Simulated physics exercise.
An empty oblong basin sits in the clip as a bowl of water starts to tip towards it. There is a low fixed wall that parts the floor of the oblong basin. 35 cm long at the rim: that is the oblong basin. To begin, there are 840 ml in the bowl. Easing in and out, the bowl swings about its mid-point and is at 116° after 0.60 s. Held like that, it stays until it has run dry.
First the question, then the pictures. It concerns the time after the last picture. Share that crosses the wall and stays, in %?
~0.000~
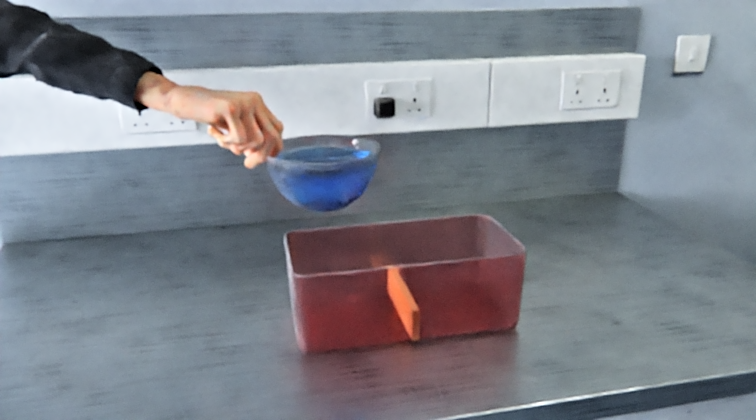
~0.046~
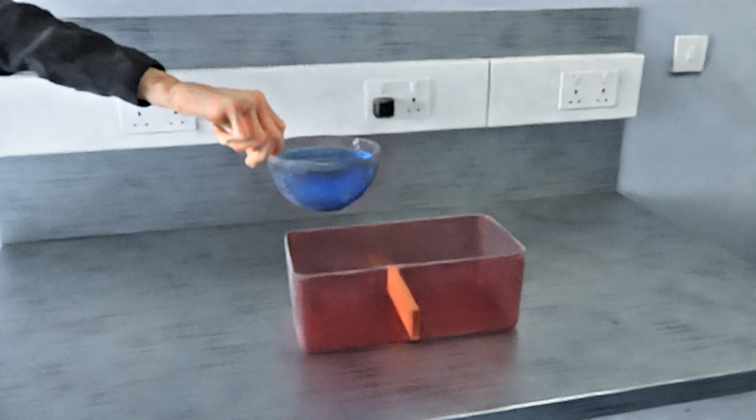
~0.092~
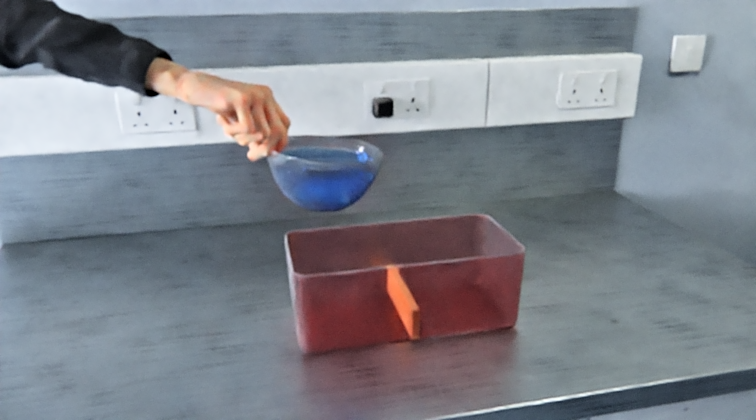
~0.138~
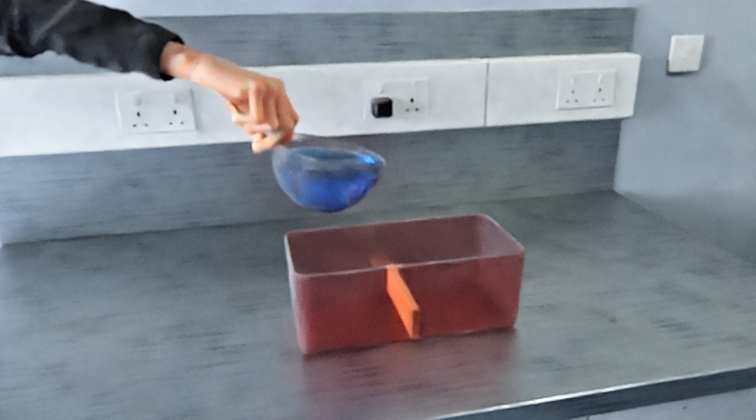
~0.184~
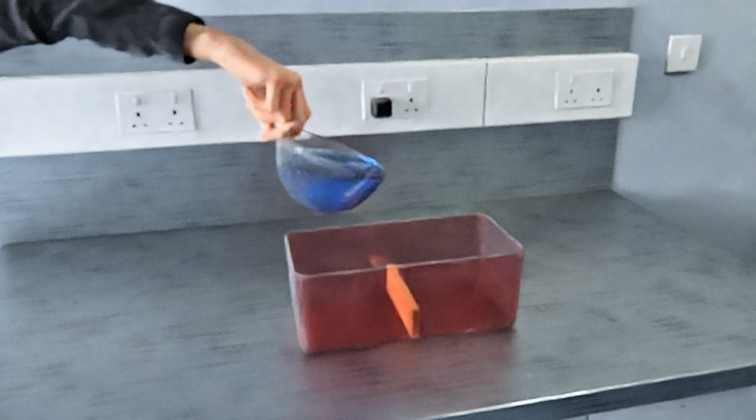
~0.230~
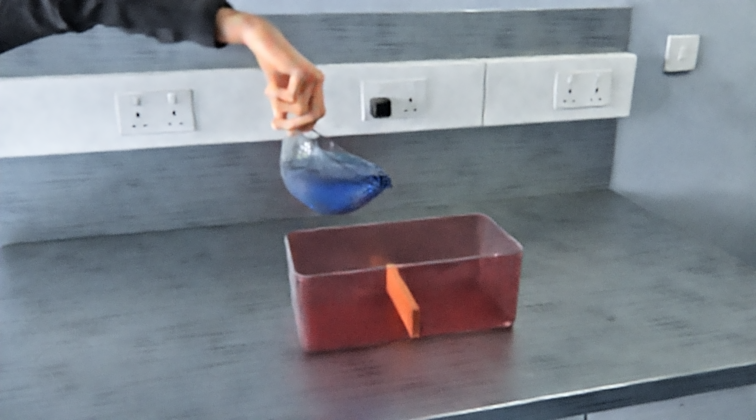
52 %.
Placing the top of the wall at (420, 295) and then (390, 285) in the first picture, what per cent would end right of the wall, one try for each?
Try 1: 35 %; try 2: 70 %.
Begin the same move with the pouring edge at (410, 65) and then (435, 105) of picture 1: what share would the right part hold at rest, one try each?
Try 1: Approx. 75 %; try 2: Approx. 80 %.
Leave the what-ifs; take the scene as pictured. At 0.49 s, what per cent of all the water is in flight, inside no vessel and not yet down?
About 18 per cent.
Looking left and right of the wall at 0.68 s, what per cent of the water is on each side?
Lab note: Left near 44, right near 52.
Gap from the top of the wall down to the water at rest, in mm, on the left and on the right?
Left about 36 mm, right about 34 mm.
After 0.49 s the tilt is 107° and 6 per cent is still to pour, 26 is left of the wall and 49 right of it.
After 0.68 s the tilt is 116° and 0 per cent is still to pour, 44 is left of the wall and 51 right of it.
After 0.88 s the tilt is 116° and 0 per cent is still to pour, 45 is left of the wall and 51 right of it.
After 1.10 s the tilt is 116° and 0 per cent is still to pour, 46 is left of the wall and 52 right of it.
In the end 46 per cent lies left of the wall, 52 right of it and 2 outside.
